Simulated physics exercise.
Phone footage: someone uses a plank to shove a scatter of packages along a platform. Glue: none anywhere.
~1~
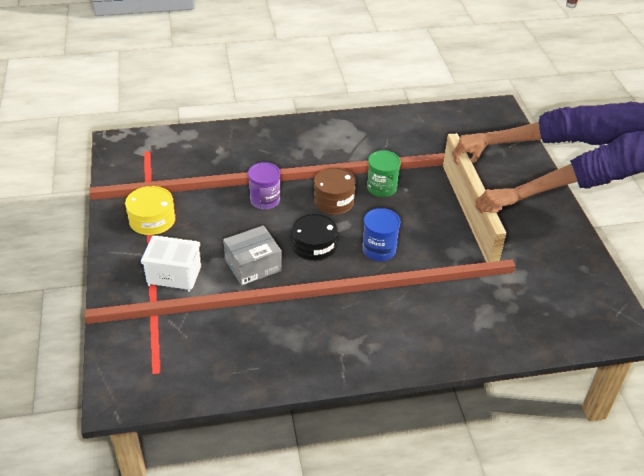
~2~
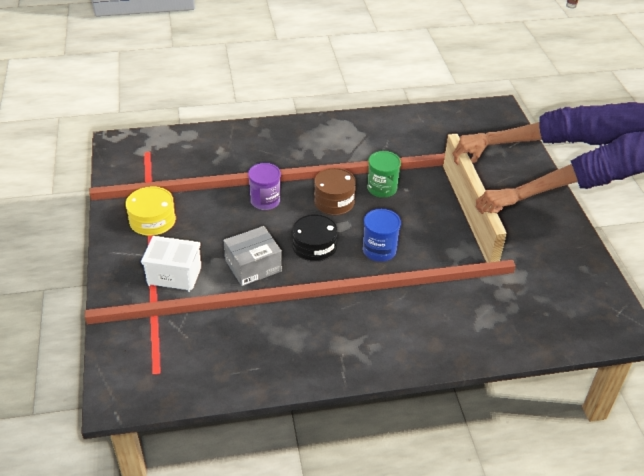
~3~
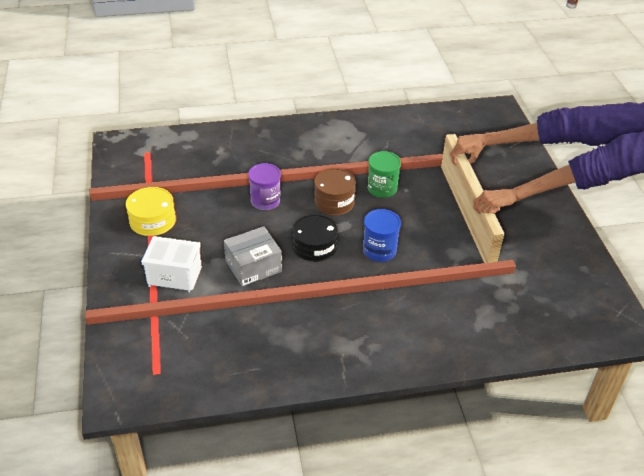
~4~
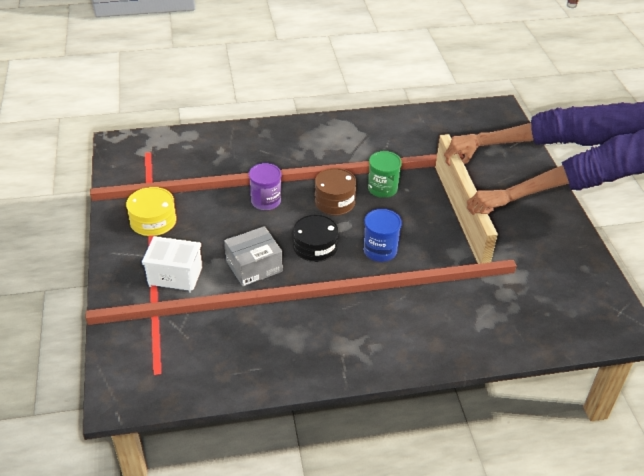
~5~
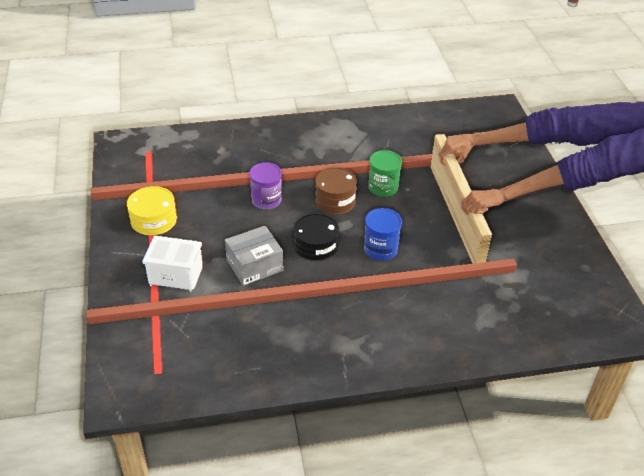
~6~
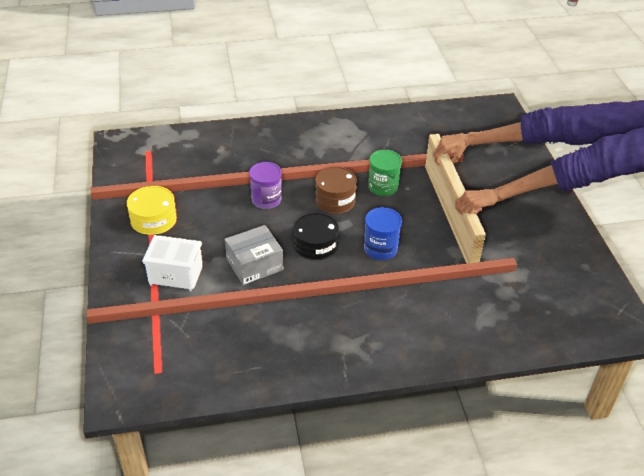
On a dark, scuffed tabletop, eight containers in various colours sit scattered between two reddish rails, with a red line crossing near the left end. Two purple-sleeved arms grip an upright wooden plank at the right, hold it nearly still, then slide it slightly left, while the containers stay in place.
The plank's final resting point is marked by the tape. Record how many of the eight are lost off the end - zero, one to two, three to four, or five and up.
When it halts, one, or two, of them have come off.
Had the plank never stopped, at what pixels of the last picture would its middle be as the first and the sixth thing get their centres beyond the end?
The middle is near (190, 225) first and near (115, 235) after.
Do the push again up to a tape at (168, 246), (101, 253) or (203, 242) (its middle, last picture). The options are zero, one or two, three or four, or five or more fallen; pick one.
Taking the three places in turn: Just one or two, five or over, no fall at all.
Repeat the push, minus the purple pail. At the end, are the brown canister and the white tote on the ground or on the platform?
Here's the picture: The brown canister hangs on, and the white tote is gone.
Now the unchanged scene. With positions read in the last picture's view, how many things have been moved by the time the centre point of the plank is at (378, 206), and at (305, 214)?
3, then 6.
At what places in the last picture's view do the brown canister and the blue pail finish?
Taking them in turn, first comes (129, 221), then (133, 264).
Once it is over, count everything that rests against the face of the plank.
The count in contact is 3.
A little later, none off yet; yellow canister at rest near (152, 210); white tote at rest near (174, 263); grey parcel at rest near (254, 255).
Next, none off yet; yellow canister at rest near (152, 210); white tote shifted a little near (157, 264); grey parcel shifted about its own width near (201, 273).
When it is over, the number that fall off is one or two; down, white tote and yellow canister.
